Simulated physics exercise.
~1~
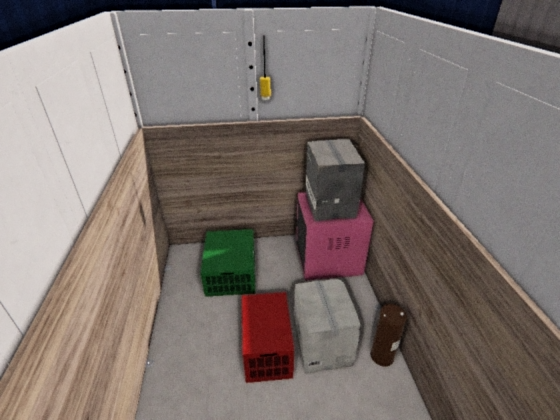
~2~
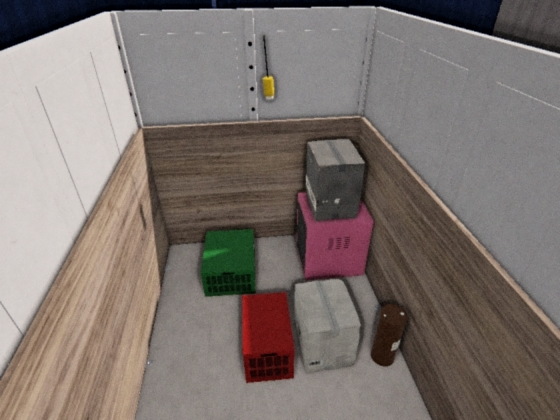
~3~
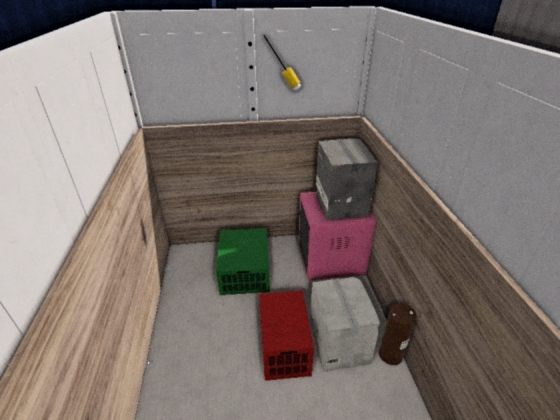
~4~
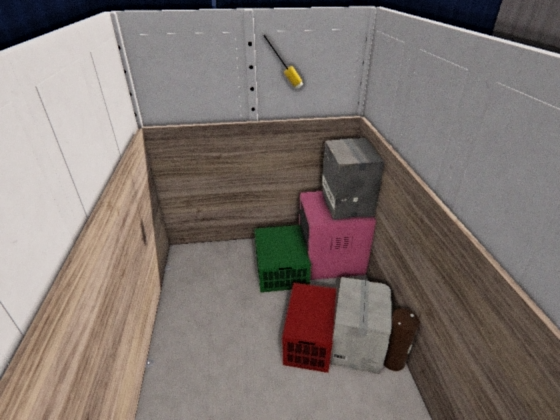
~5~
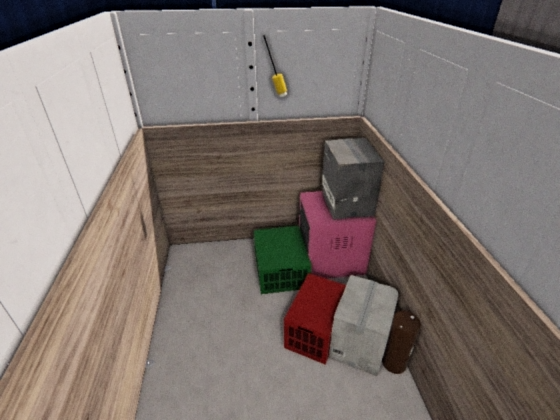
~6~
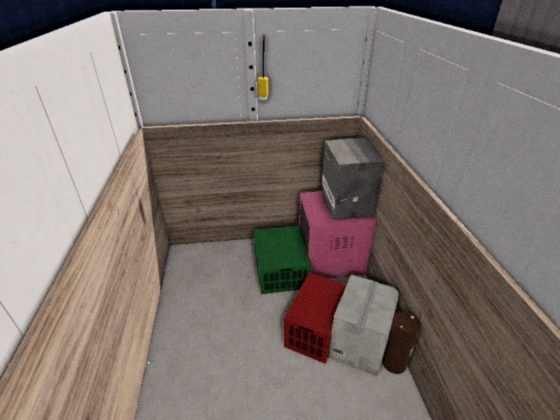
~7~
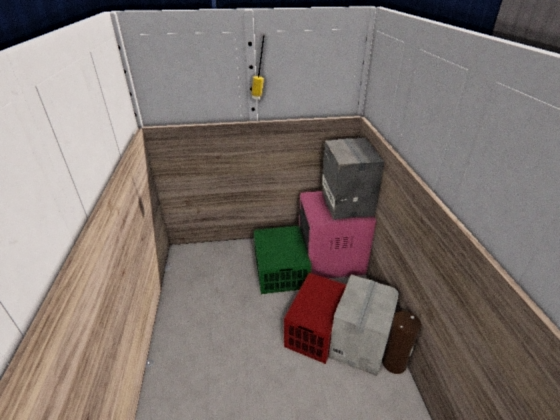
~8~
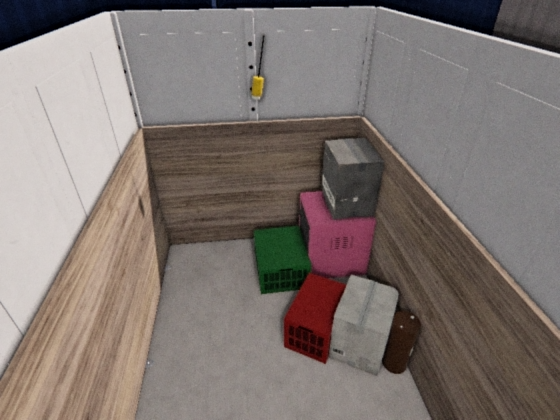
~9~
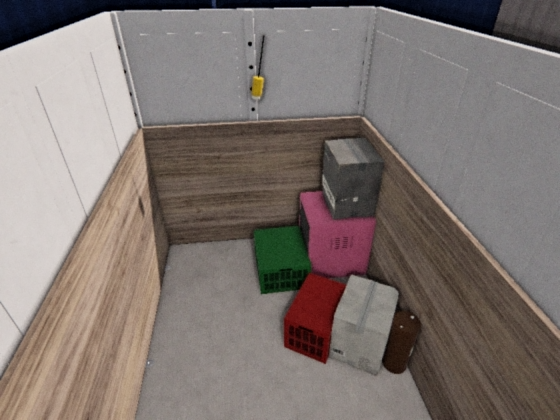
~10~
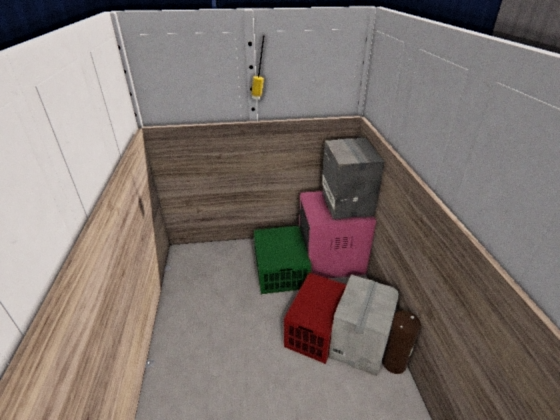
Inside a van load bay, crates and a white box sliding right beside a barely moving pink block, then resting bunched together.
